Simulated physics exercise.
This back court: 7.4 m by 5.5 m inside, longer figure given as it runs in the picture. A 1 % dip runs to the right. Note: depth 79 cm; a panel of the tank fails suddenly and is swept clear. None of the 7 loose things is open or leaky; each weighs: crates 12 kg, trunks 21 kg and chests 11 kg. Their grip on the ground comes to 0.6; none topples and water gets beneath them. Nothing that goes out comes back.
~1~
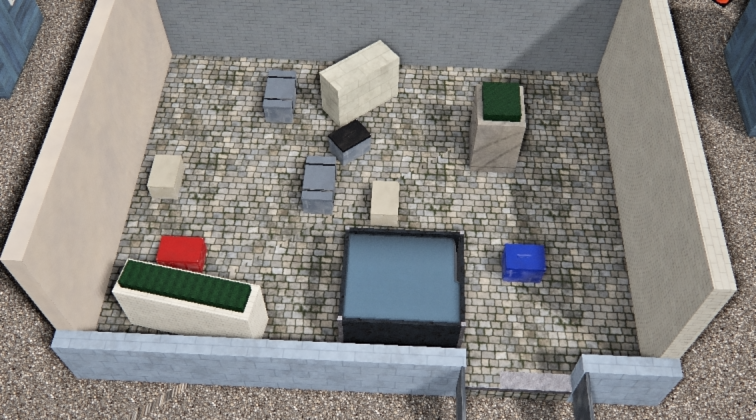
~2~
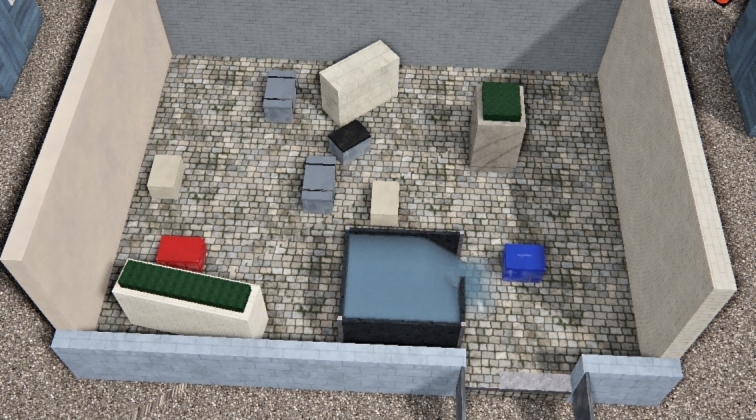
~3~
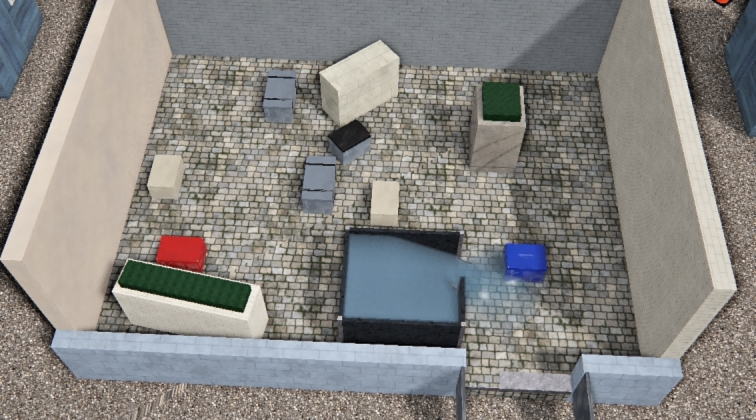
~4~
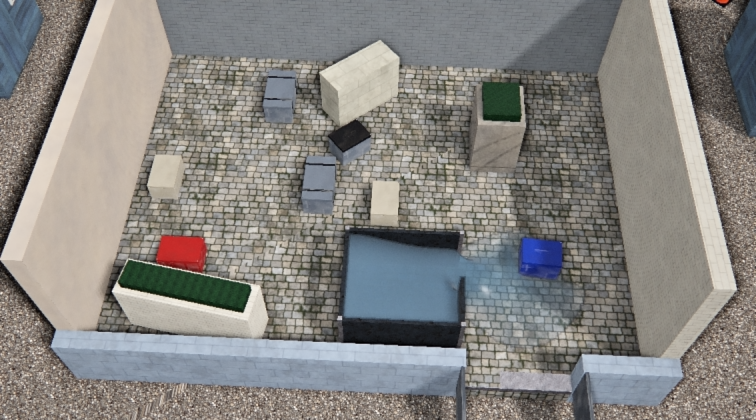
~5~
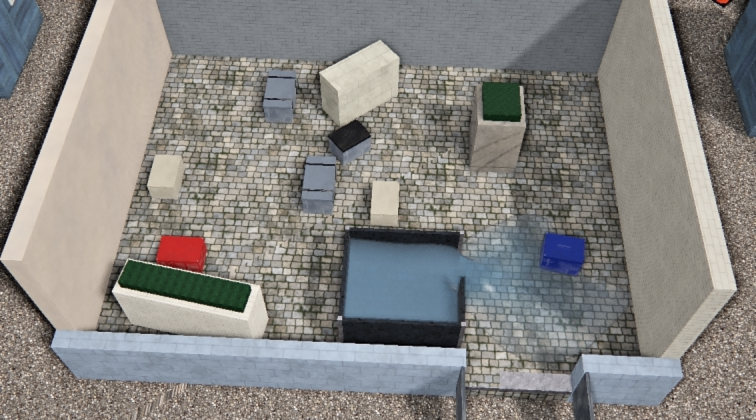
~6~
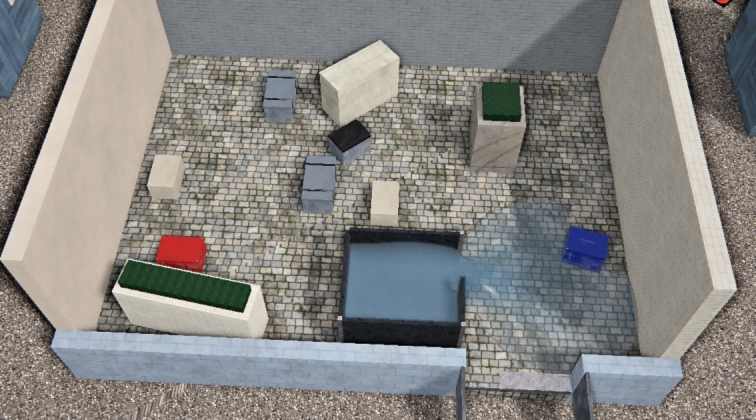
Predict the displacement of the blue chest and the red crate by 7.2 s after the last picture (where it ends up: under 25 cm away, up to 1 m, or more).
Outcome: The blue chest is likely to be swept off; the red crate is likely to keep to its spot.
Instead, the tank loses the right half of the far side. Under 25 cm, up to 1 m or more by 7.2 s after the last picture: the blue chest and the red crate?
Log: Blue chest small displacement; red crate negligible displacement.
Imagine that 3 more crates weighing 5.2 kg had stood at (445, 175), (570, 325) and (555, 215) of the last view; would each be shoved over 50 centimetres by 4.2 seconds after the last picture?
Within it, beyond it, beyond it.
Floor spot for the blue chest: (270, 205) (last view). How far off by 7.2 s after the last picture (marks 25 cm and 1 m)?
Put there, it remains roughly in place.
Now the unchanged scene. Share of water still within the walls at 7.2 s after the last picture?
88 %.
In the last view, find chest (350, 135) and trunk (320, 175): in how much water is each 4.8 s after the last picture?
About 2 and 0 cm.
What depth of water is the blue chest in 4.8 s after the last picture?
Roughly 5 cm at that moment.
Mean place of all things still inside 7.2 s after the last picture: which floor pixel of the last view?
Near (306, 173).
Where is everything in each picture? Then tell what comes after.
The first frame shows the blue chest at (525, 257) rests on the ground; the red crate at (180, 249), on the bottom; 1.9 m2 under water; 0 of 7 have shifted.
The second frame shows the blue chest at (525, 257), on the bottom; the red crate at (180, 249), on the bottom; water covers 2.4 m2; 0 of 7 have shifted.
The third frame shows the blue chest at (526, 256), on the bottom; the red crate at (180, 249) rests on the ground; 3.1 m2 under water; 0 of 7 have shifted.
The fourth frame shows the blue chest at (542, 252) rests on the ground, 25 cm from its start; the red crate at (180, 249) rests on the ground; water covers 4.1 m2; 1 of 7 have shifted.
The fifth frame shows the blue chest at (564, 247), on the bottom, 59 cm from its start; the red crate at (180, 249), on the bottom; water covers 5.4 m2; 1 of 7 have shifted.
The sixth frame shows the blue chest at (588, 242) rests on the ground, 95 cm from its start; the red crate at (180, 249) rests on the ground; water covers 6.8 m2; 1 of 7 have shifted.
Then, 0.9 s after the last picture the blue chest is near (608, 210), 1.5 m from its start, aground; the red crate is near (180, 249), 0.0 m from its start, aground; 0 of 7 are out; 0 afloat.
Then, 2.8 s after the last picture the blue chest is near (533, 115), 2.6 m from its start, aground; the red crate is near (180, 249), 0.0 m from its start, aground; 0 of 7 are out; 0 afloat.
Then, 4.8 s after the last picture the blue chest is near (476, 91), 3.1 m from its start, afloat; the red crate is near (180, 249), 0.0 m from its start, aground; 0 of 7 are out; 1 afloat.
Then, 7.2 s after the last picture the blue chest is near (437, 108), 3.0 m from its start, aground; the red crate is near (180, 249), 0.0 m from its start, aground; 0 of 7 are out; 0 afloat.
